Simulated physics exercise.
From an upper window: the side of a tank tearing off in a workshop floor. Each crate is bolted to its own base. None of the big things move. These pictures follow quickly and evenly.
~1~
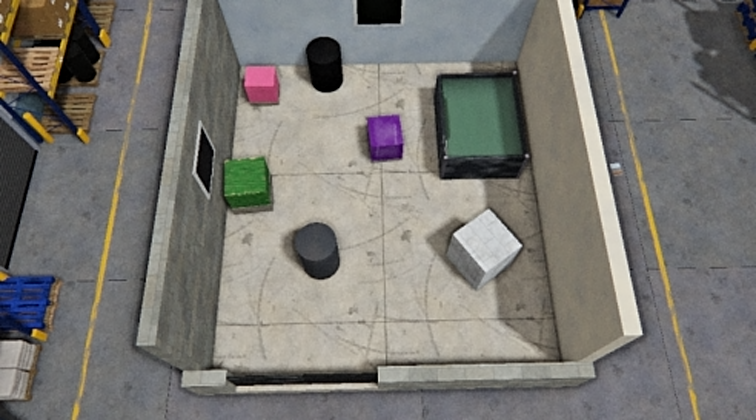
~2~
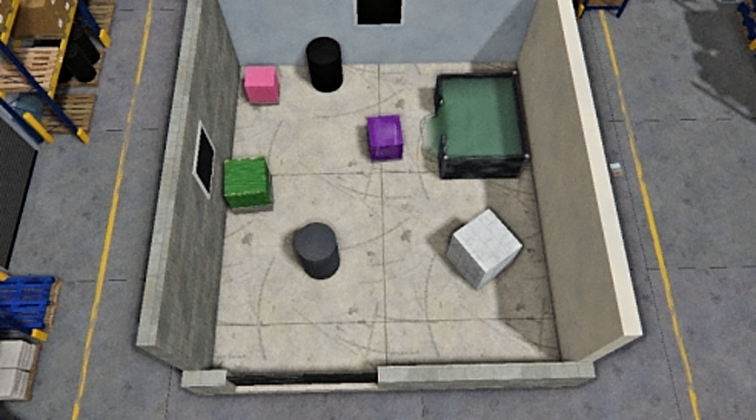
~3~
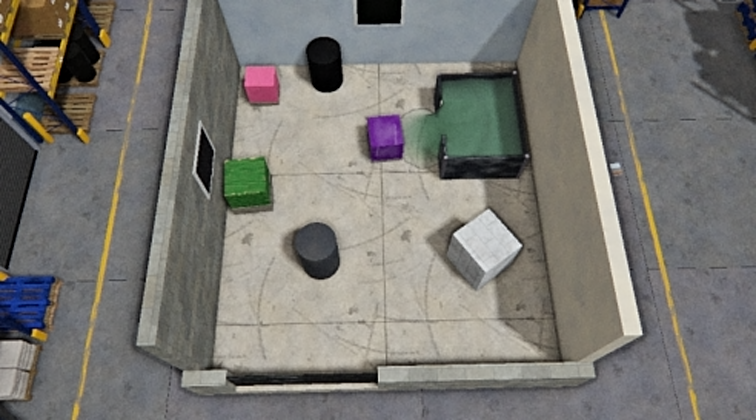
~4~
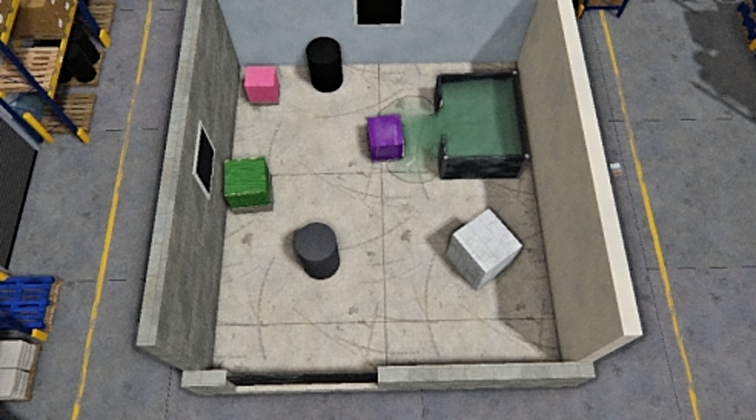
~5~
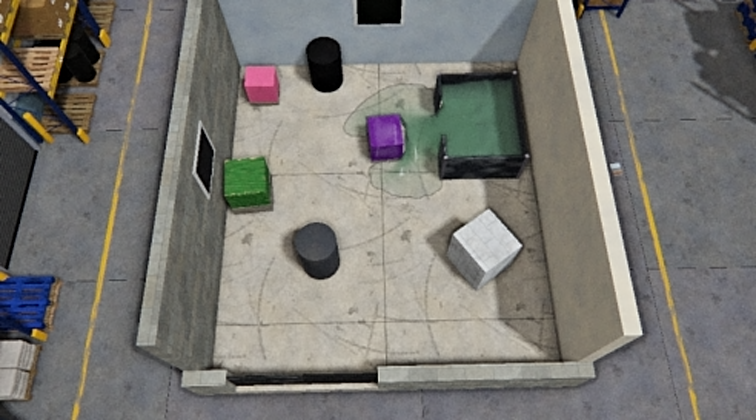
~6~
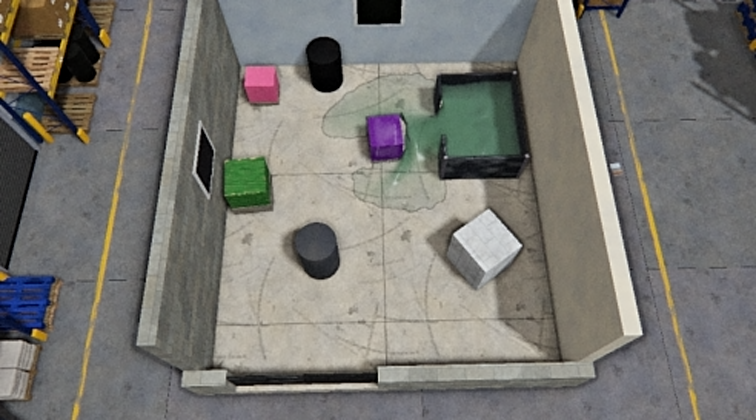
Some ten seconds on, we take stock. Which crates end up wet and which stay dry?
The green crate stays dry; the purple crate gets wet; the pink crate gets wet.
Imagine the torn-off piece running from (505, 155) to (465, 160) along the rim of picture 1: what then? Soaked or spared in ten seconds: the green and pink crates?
Taking them in turn, the green one is left untouched, and the pink one is left untouched.
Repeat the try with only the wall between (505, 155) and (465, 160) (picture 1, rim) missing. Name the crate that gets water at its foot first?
That would be the green-painted one.
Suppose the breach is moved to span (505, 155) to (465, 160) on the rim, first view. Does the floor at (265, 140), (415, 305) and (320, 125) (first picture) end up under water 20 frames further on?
The first point is unwetted, the second swamped, the third unwetted.
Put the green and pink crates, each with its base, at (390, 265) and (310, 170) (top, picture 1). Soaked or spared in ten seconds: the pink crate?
Briefly, pink crate stays clear.
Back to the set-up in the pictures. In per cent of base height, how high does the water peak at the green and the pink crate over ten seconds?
I'd put it at some 60 % for one and some 170 % for the other, in that order.
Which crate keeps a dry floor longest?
I'd go with the crate marked green.
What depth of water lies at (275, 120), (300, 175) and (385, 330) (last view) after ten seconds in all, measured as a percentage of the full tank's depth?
Readings in sequence: 6, 6, 6 percent.
A moment on, water covers 30 % of the floor; the green crate not reached, the purple crate water round its plinth, the pink crate water round its plinth.
Next, water covers 50 % of the floor; the green crate water round its plinth, the purple crate water round its plinth, the pink crate water round its plinth.
Then, water covers 70 % of the floor; the green crate water round its plinth, the purple crate water round its plinth, the pink crate water round its plinth.
Later, water covers 90 % of the floor; the green crate water round its plinth, the purple crate water round its plinth, the pink crate water round its plinth.
In the end, water covers 100 % of the floor; the green crate stayed above the water, the purple crate was topped, the pink crate was topped.
